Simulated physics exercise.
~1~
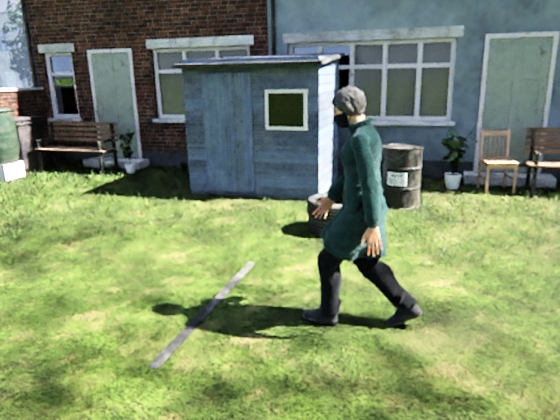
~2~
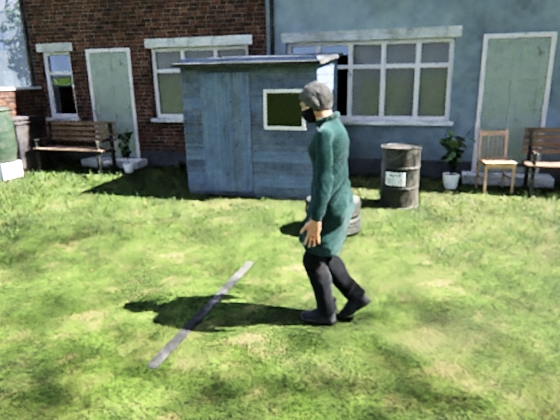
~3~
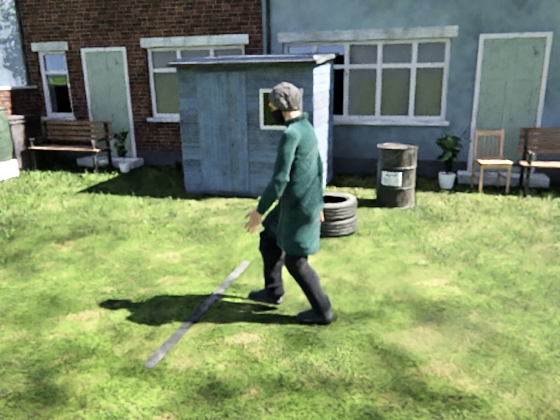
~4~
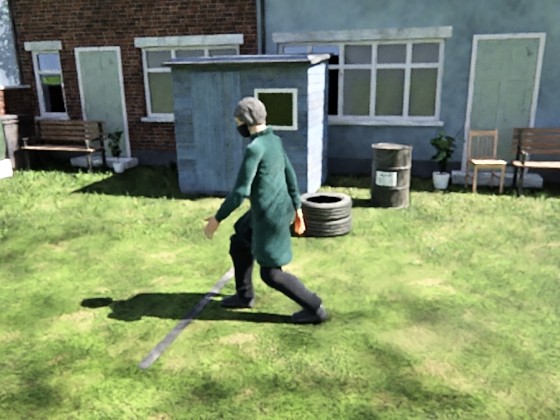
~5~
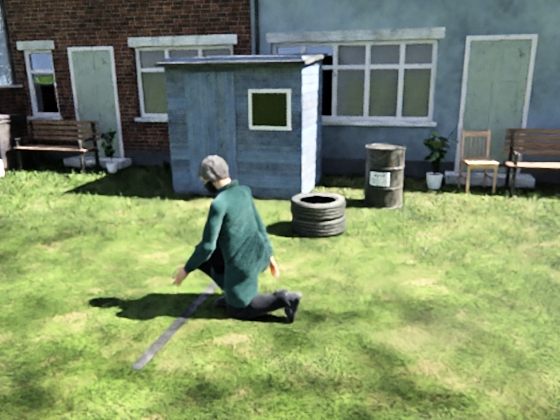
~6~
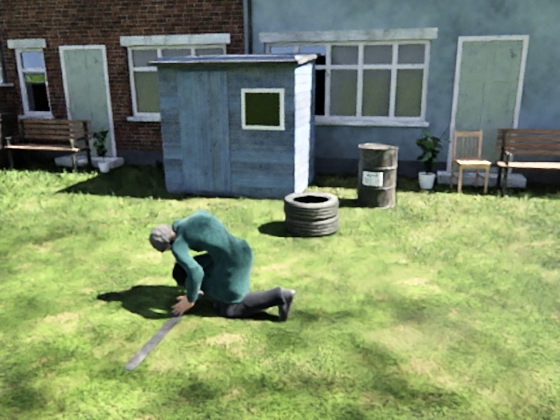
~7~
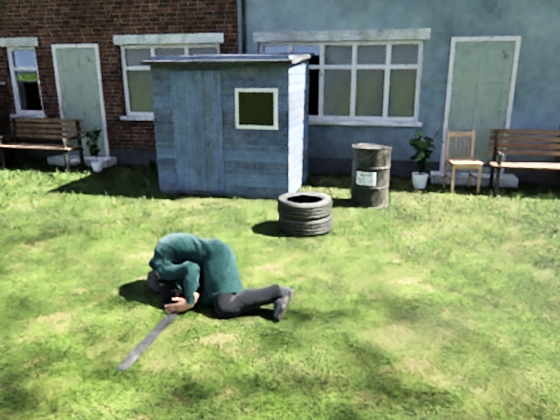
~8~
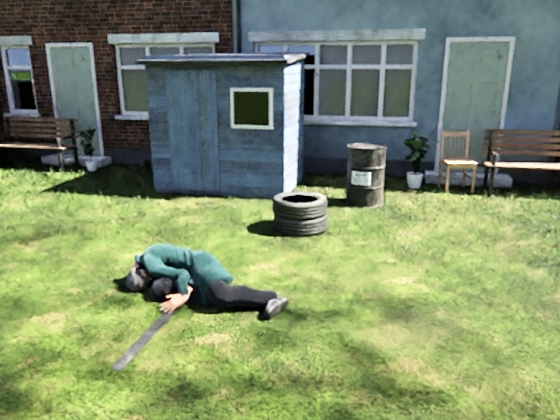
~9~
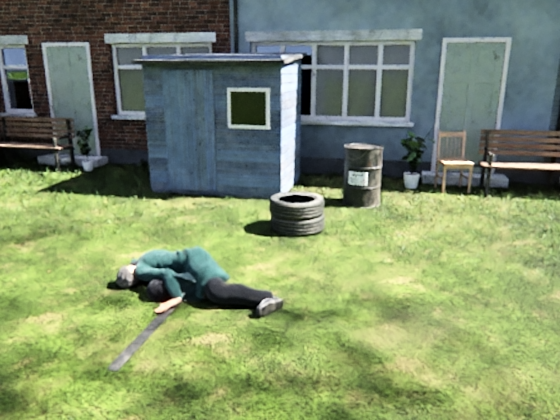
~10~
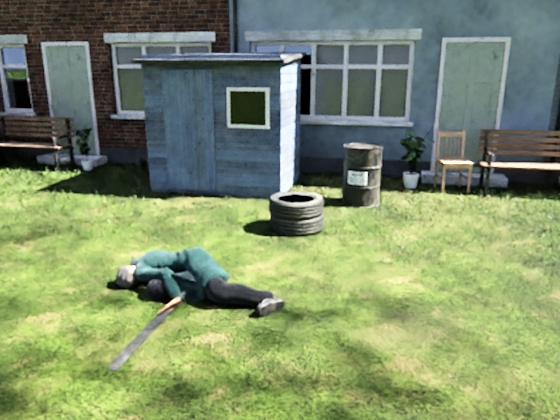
On a sunny lawn before a blue shed and terraced houses, a visitor in a long green coat walked left towards a dark strip, sank to the knees, folded forward and ended lying still, head and chest beyond the strip.
